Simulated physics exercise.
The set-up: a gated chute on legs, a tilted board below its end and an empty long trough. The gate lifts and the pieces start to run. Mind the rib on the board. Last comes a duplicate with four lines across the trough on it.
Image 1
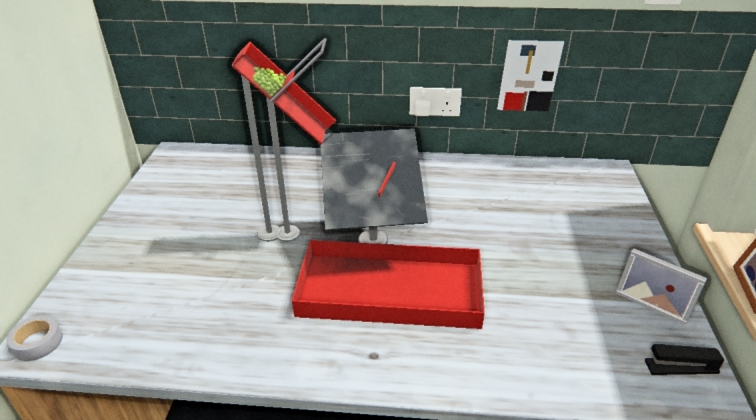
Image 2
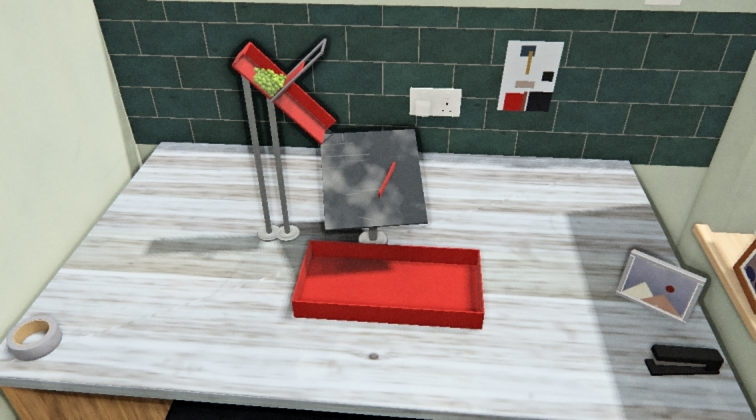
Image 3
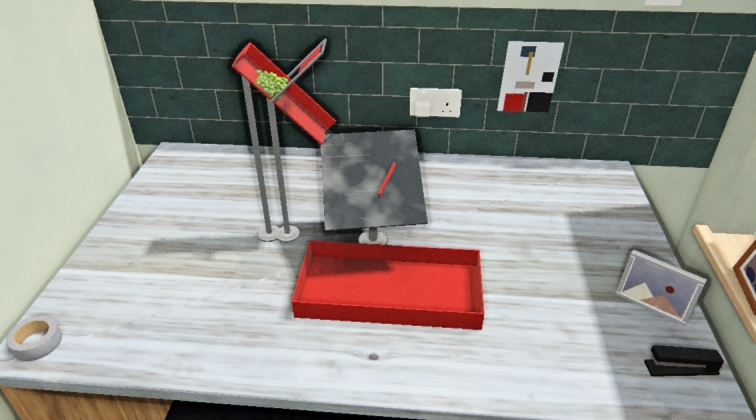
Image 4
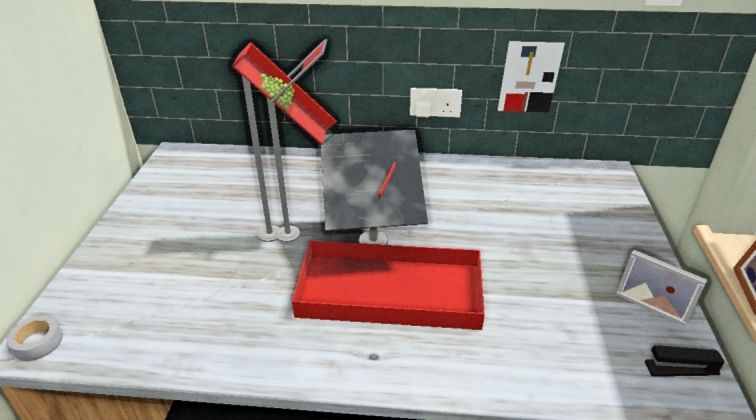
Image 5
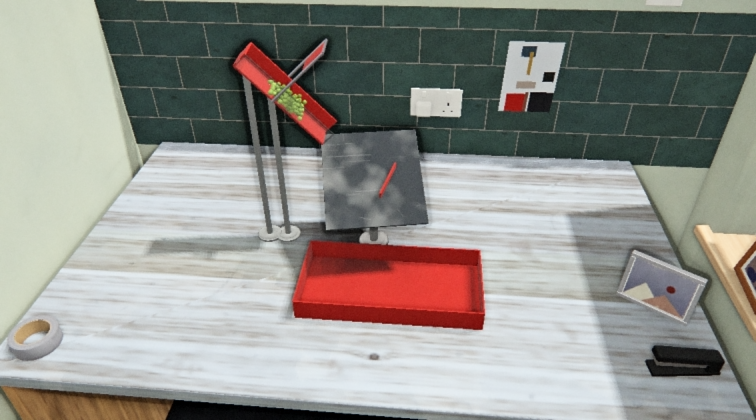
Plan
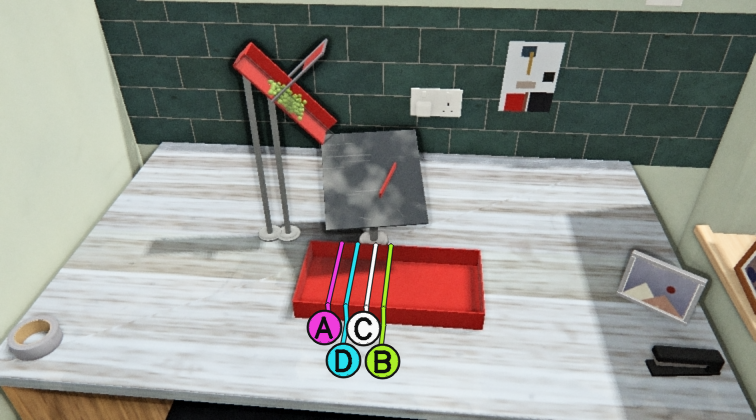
Green peas start sliding down a sloping red chute as its gate swings up.
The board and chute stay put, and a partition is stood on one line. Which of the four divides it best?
Line C.
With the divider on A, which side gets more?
The right side.
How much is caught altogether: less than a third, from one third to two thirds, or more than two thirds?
More than two thirds.
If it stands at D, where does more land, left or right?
The right side.
On the marked copy, line A crosses the front rim at (328, 303); line B crosses the front rim at (383, 307); line C crosses the front rim at (366, 306); line D crosses the front rim at (345, 305).
Choosing A, of what is caught, none at all on the left of the divider, the whole lot on the right.
Choosing B, of what is caught, the bulk on the left of the divider, a small share on the right.
Choosing C, of what is caught, close to two thirds on the left of the divider, close to a third on the right.
Choosing D, of what is caught, only a few on the left of the divider, all but a few on the right.
